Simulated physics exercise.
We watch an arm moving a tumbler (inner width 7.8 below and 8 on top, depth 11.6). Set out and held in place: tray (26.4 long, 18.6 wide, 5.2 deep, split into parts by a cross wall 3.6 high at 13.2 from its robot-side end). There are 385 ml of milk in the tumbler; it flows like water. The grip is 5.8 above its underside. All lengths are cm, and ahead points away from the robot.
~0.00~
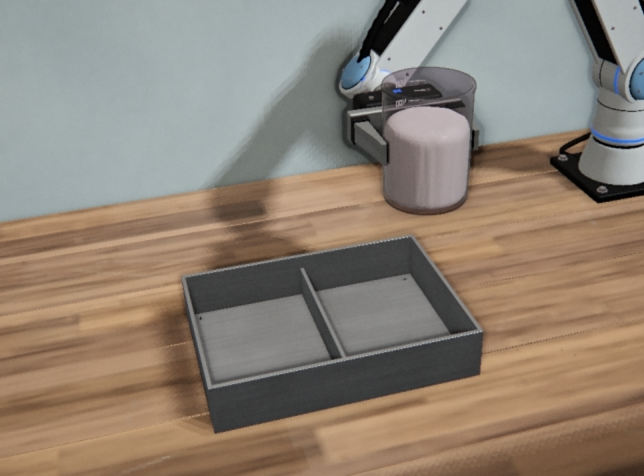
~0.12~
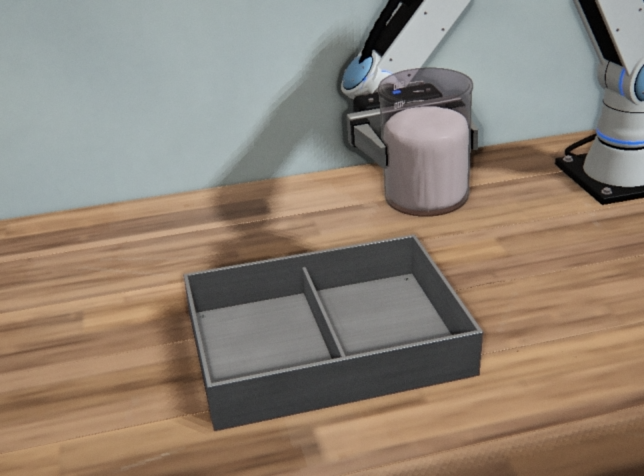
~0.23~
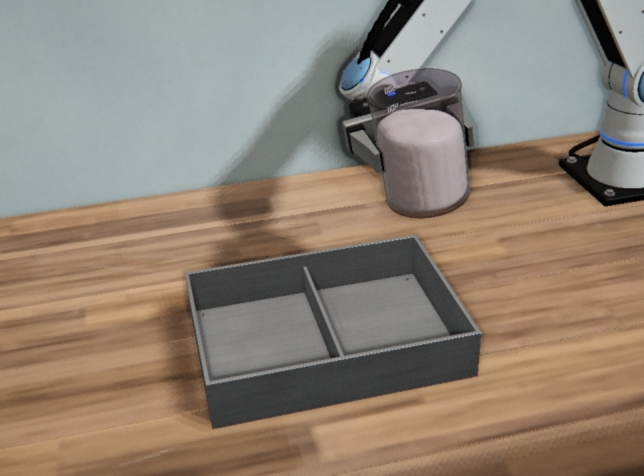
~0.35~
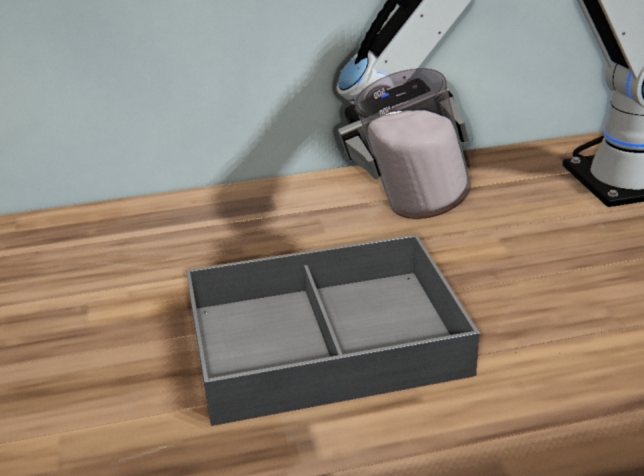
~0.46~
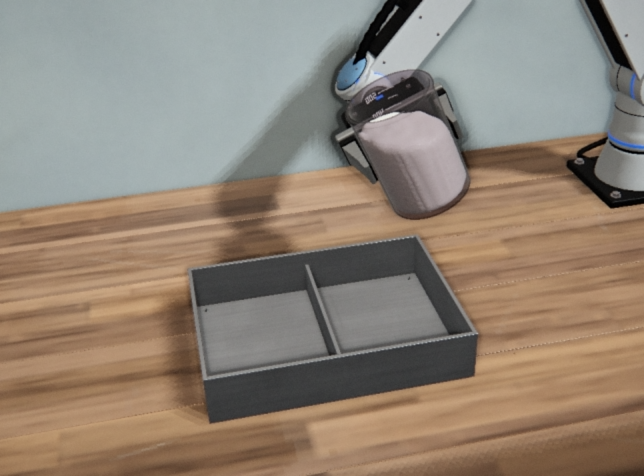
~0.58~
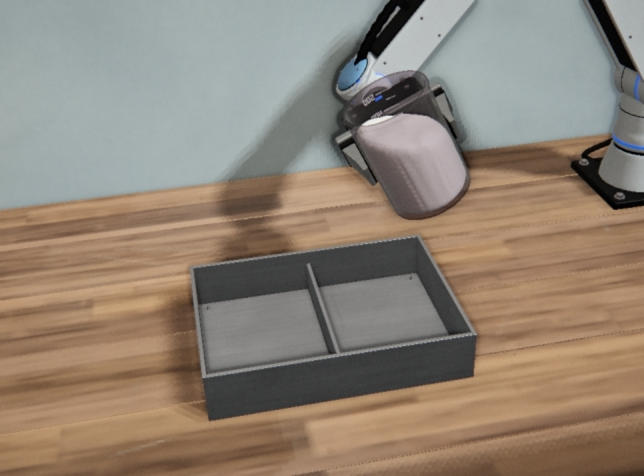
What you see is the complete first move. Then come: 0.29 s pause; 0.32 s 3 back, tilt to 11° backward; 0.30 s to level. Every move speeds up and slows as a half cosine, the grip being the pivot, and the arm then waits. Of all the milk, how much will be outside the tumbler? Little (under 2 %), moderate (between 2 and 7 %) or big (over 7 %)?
Outside the tumbler the share is little, under 2 %.
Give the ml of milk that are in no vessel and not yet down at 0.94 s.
Some 0 ml.
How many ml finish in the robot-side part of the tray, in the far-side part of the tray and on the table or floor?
About 0, 0, 0 ml.
By 0.94 s, tilted 20° forward, liquid up to 25 above the table; 385 ml in the tumbler.
By 1.31 s, tilted 7° backward, liquid up to 25 above the table; 385 ml in the tumbler.
By 1.69 s, level, liquid up to 25 above the table; 385 ml in the tumbler.
By 2.49 s, level, liquid up to 25 above the table; 385 ml in the tumbler.
Final state, 385 ml in the tumbler. That is 0 % outside the tumbler.
